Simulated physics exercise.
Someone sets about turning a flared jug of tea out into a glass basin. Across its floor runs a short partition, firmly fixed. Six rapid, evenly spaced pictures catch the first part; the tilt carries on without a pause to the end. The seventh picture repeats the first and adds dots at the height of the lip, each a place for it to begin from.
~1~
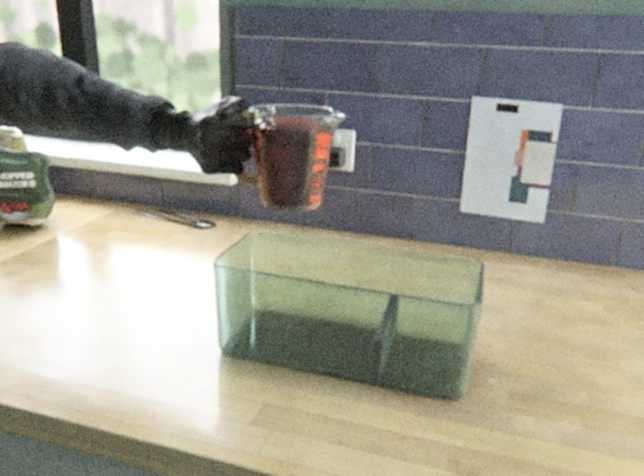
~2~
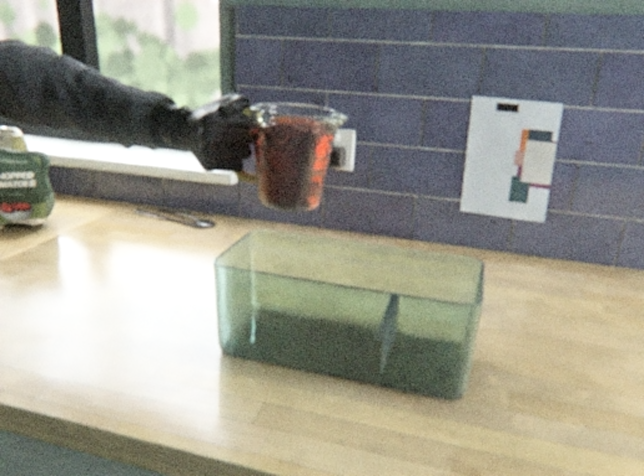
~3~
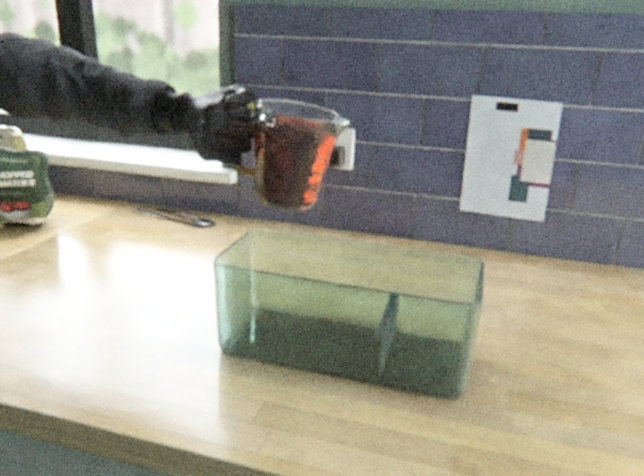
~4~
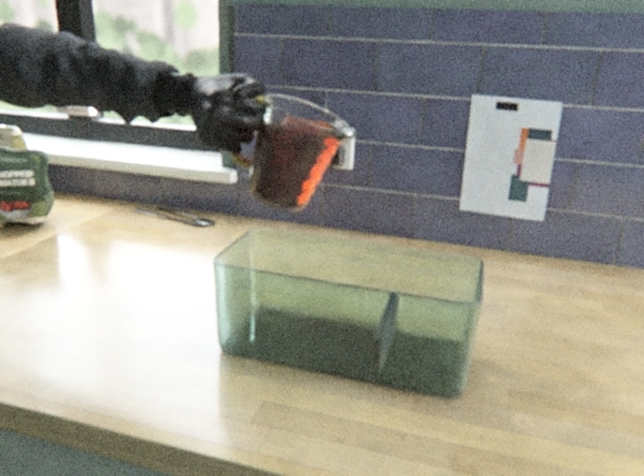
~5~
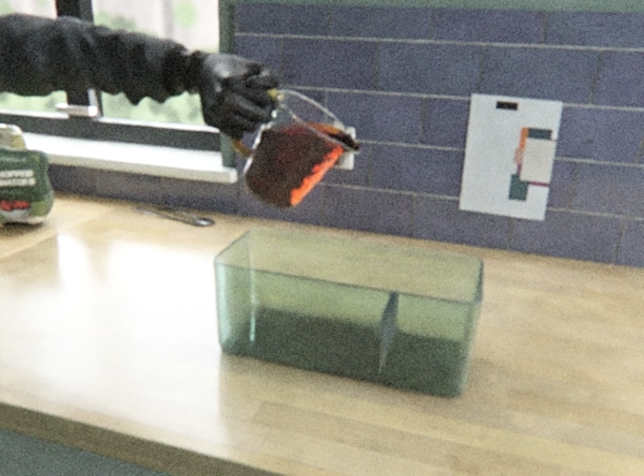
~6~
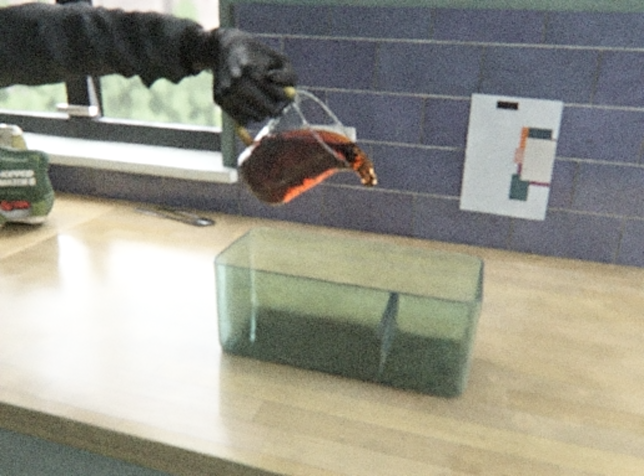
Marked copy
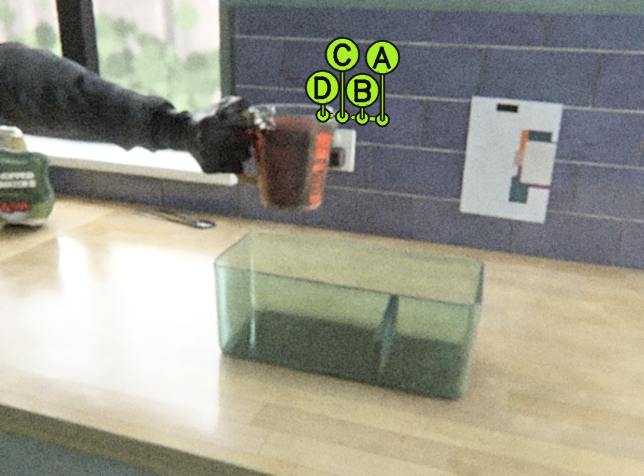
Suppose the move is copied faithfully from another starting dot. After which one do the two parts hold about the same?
B beats the others.
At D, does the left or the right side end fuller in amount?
The left one.
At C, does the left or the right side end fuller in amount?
The left side.
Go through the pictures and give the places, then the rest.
Upright, lip at (345, 116); basin from (220, 348) to (465, 397); top of the wall at (388, 315); nothing has left yet.
Tipped about 2°, lip at (347, 118); nothing has left yet.
Tipped about 9°, lip at (350, 124); nothing has left yet.
Tipped about 19°, lip at (355, 136); nothing has left yet.
Tipped about 32°, lip at (358, 151); tea is over the lip, down to (358, 151).
Tipped about 47°, lip at (357, 170); tea is over the lip, down to (370, 184).
On the marked copy, A at (382, 119); B at (362, 118); C at (342, 116); D at (323, 115).
With A, about 22 % ends left of the wall and 76 % right of it.
With B, about 51 % ends left of the wall and 48 % right of it.
With C, about 77 % ends left of the wall and 22 % right of it.
With D, about 92 % ends left of the wall and 5 % right of it; 3 % is lost outside.
